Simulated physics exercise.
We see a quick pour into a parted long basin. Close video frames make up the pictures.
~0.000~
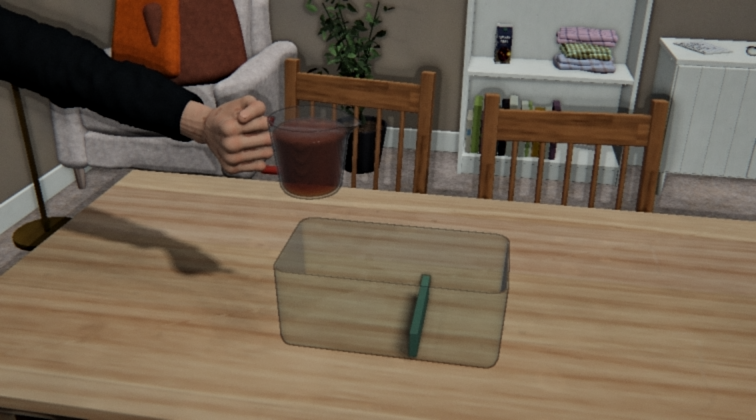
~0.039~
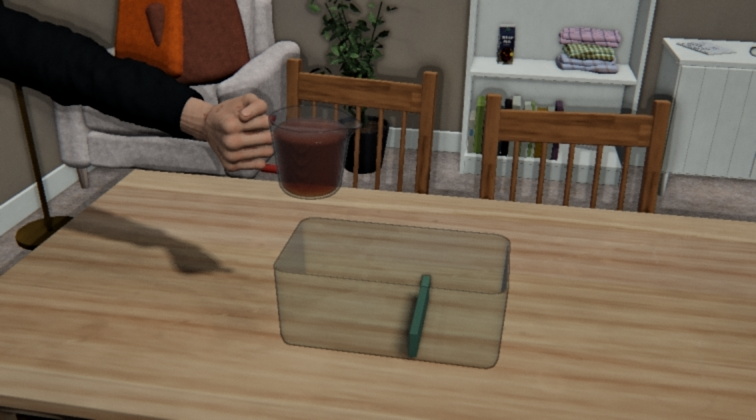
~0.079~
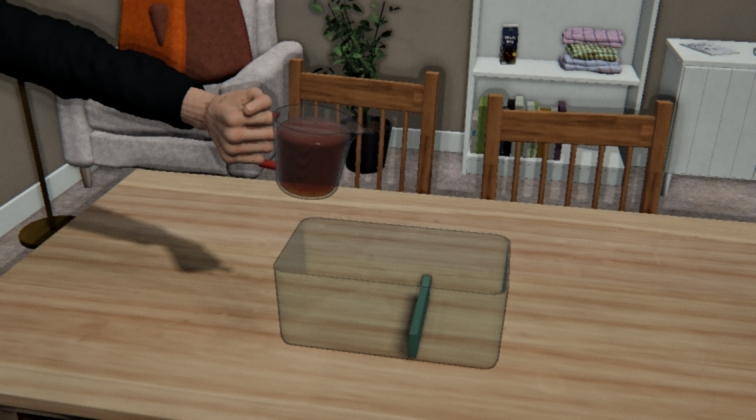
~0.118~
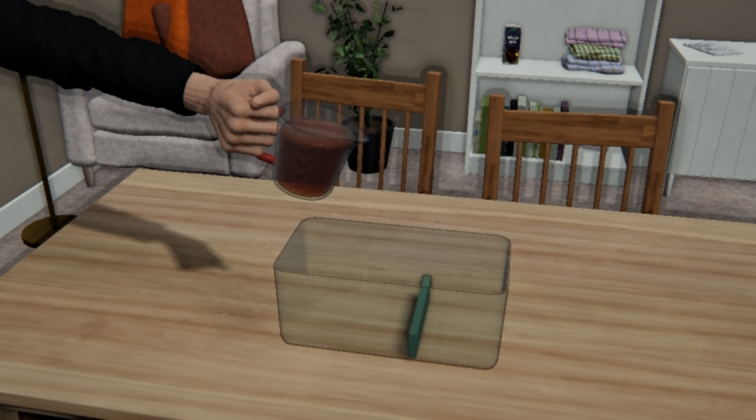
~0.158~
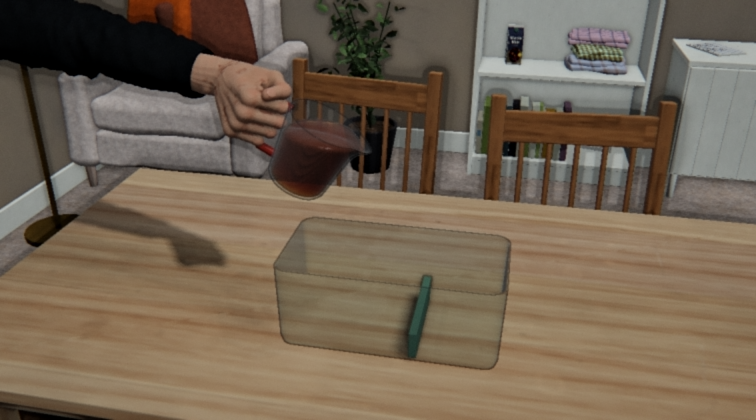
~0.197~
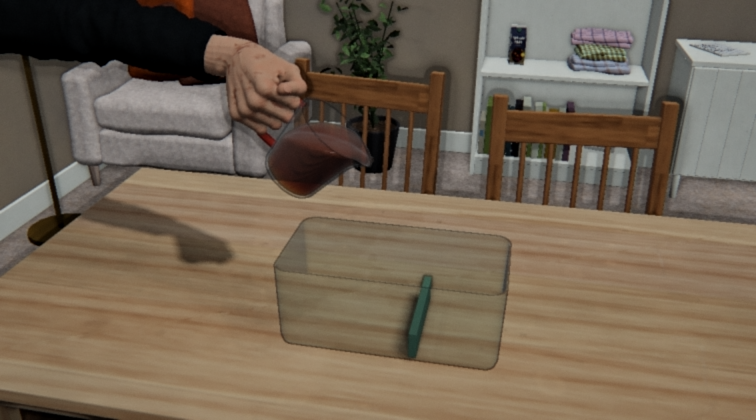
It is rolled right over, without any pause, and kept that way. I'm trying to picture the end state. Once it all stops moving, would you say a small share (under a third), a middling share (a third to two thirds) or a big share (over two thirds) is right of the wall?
A small share, under a third.
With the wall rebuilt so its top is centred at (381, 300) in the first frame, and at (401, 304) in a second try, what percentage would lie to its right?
The first placement leaves close to 55 per cent, the second close to 30 per cent.
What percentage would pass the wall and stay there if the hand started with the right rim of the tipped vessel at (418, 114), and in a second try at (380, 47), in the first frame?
You'd see around 70 per cent, and then around 30 per cent.
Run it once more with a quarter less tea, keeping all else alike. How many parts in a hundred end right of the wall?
5 %.
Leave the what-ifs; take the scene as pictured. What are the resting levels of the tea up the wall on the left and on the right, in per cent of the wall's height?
The left part 40 per cent, the right part 10.
By 0.44 s the tilt is 116° and 27 per cent is still to pour, 41 is left of the wall and 0 right of it.
By 0.61 s the tilt is 120° and 1 per cent is still to pour, 86 is left of the wall and 3 right of it.
By 0.79 s the tilt is 120° and 0 per cent is still to pour, 83 is left of the wall and 10 right of it.
By 0.99 s the tilt is 120° and 0 per cent is still to pour, 84 is left of the wall and 11 right of it.
At rest 84 per cent lies left of the wall, 11 right of it and 6 outside.
